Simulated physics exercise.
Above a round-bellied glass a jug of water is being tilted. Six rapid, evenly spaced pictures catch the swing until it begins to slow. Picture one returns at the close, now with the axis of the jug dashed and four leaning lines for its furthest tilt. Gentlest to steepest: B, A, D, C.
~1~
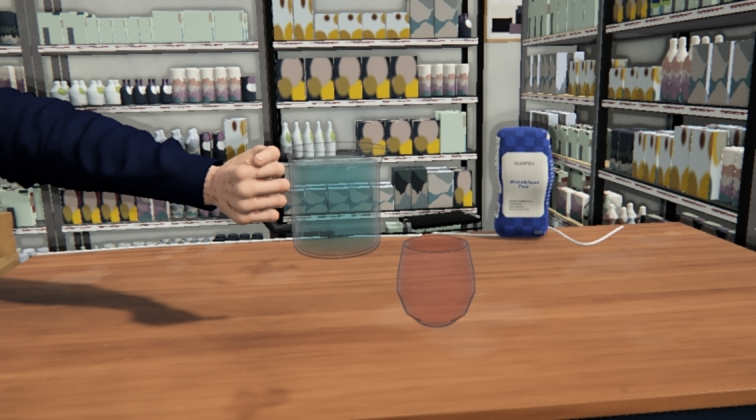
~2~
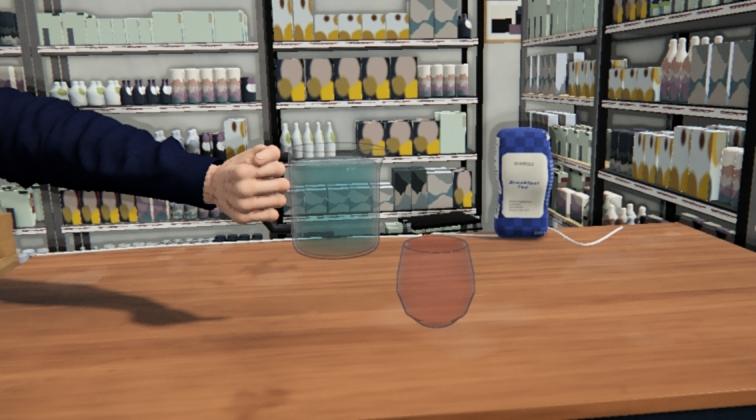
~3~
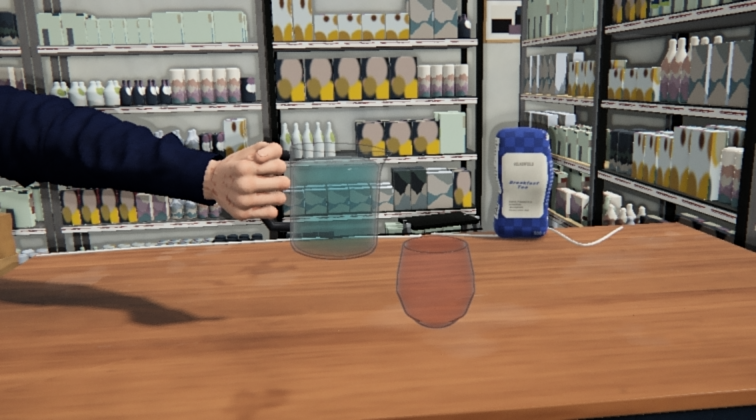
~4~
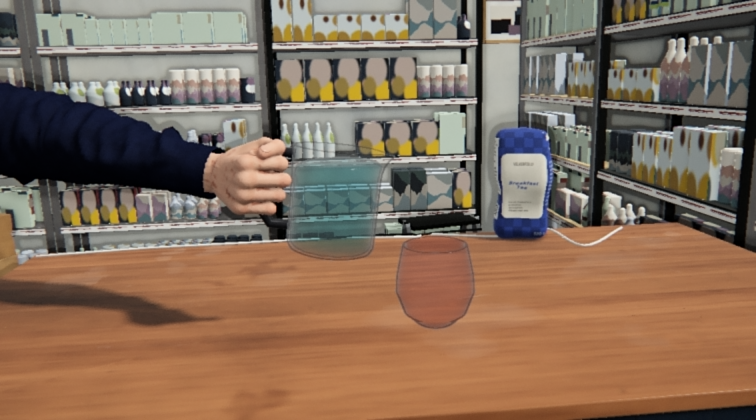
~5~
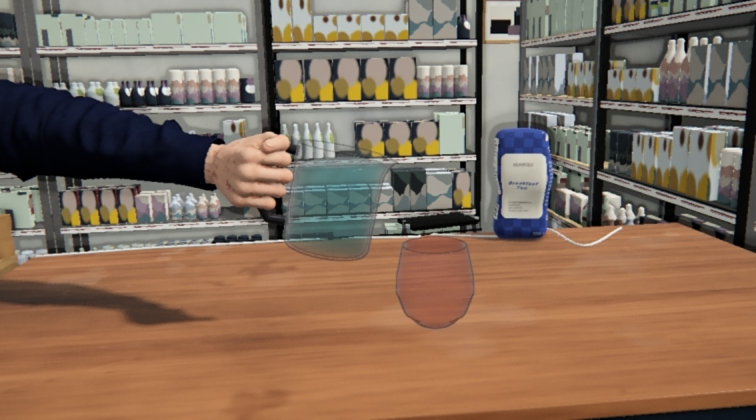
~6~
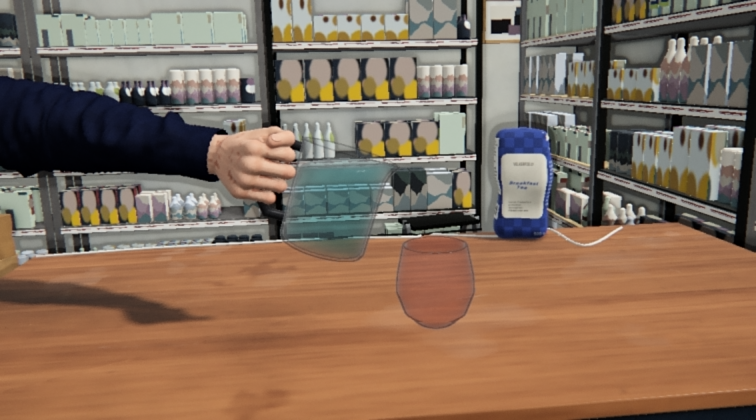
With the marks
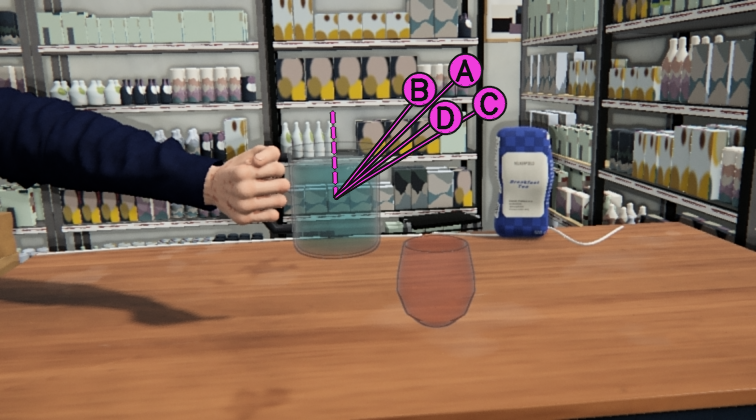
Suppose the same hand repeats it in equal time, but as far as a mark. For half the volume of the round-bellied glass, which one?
D beats the others.
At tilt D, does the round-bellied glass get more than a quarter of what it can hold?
Yes, it does.
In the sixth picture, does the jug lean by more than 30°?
No.
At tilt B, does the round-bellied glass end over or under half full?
Under half.
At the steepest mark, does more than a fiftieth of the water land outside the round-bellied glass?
No, it does not.
In magenta, A at (453, 82); B at (410, 104); C at (474, 112); D at (429, 124).
With A, the round-bellied glass ends with about 38 % of what it can hold.
With B, the round-bellied glass ends with about 27 % of what it can hold.
With C, the round-bellied glass ends with about 65 % of what it can hold.
With D, the round-bellied glass ends with about 50 % of what it can hold.
